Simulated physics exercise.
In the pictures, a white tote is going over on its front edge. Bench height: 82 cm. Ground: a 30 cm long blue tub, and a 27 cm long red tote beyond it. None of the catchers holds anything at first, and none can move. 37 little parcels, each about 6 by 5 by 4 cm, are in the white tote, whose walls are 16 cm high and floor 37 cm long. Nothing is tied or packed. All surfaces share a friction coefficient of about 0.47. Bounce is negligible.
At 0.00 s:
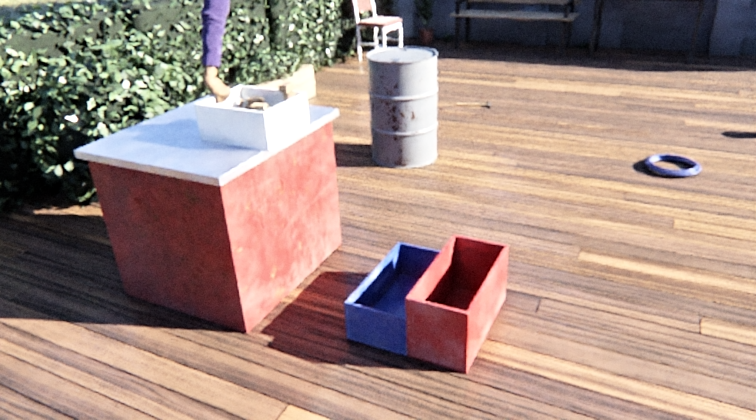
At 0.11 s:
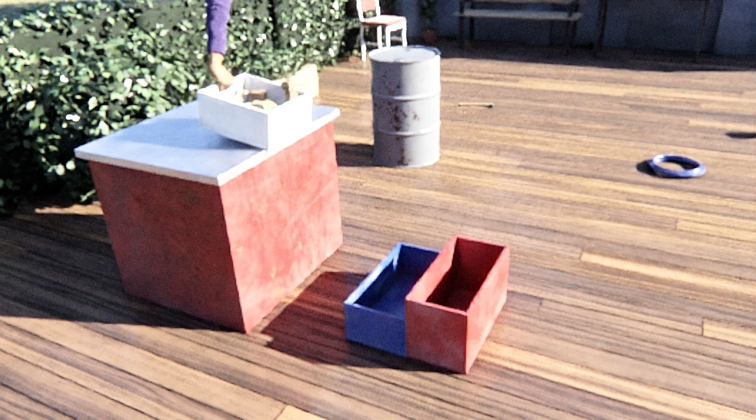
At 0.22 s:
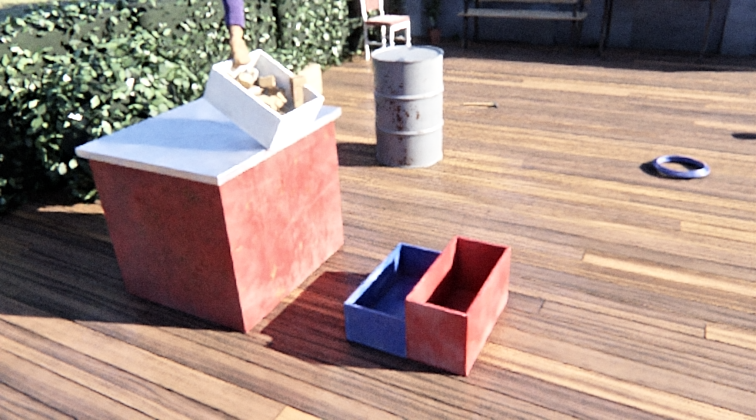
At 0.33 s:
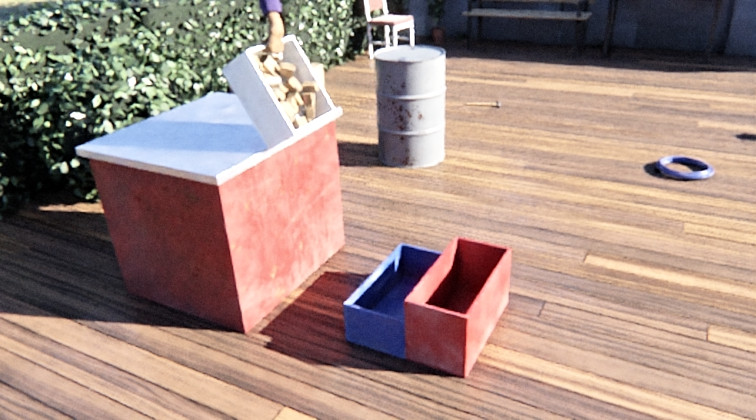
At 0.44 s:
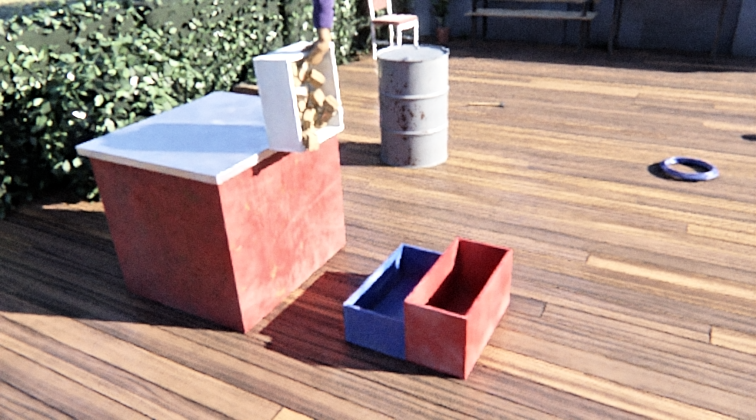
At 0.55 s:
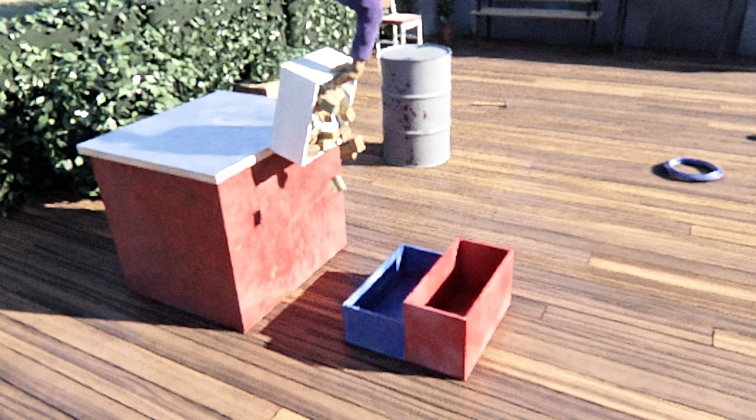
To begin with, a white tote of small parcels sits level on a bench, a purple-sleeved arm reaching to it, with a blue tub and a red tote on the decking below. The arm tilts the white tote steadily rightward over its front edge until it passes upright and several parcels tumble out.
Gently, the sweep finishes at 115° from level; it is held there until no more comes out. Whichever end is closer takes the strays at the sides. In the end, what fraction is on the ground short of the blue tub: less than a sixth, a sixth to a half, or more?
The part of the load on the ground short of the blue tub should be between one sixth and half.
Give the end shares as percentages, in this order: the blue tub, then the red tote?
Approx. 55 % / 10 %.
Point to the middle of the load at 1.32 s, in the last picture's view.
I'd put it close to (402, 308).
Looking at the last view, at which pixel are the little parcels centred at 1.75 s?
(398, 307).
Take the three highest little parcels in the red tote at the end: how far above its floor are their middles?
Near 2 centimetres, I'd say.
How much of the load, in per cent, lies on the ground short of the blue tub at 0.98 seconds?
Around 10 per cent at that point.
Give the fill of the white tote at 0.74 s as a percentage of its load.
I'd say close to 25 in a hundred.
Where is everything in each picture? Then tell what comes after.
In the first picture (we follow the rim corner now nearest the camera), white tote at (262, 112); red tote at (466, 312); tilt 0°; nothing out yet.
In the second picture, white tote at (267, 112); tilt 9°.
In the third picture, white tote at (280, 117); tilt 31°.
In the fourth picture, white tote at (294, 132); tilt 59°.
In the fifth picture, white tote at (303, 150); tilt 87°; 1 out, the lowest parcel at (312, 141).
In the sixth picture, white tote at (303, 163); red tote at (464, 318); tilt 108°; 6 out, the lowest parcel at (337, 185).
After 0.74 s, tilt 115°; 9 still in the white tote, 2 in the blue tub and 26 in the air.
After 0.98 s, tilt 115°; 3 still in the white tote, 19 in the blue tub, 3 in the red tote, 3 on the ground short of the blue tub and 9 in the air.
After 1.32 s, tilt 115°; 2 still in the white tote, 21 in the blue tub, 3 in the red tote, 10 on the ground short of the blue tub and 1 in the air.
Outcome (at 1.75 s), 21 in the blue tub, 3 in the red tote and 13 on the ground short of the blue tub. Asked share, 13 of 37, 35 per cent.
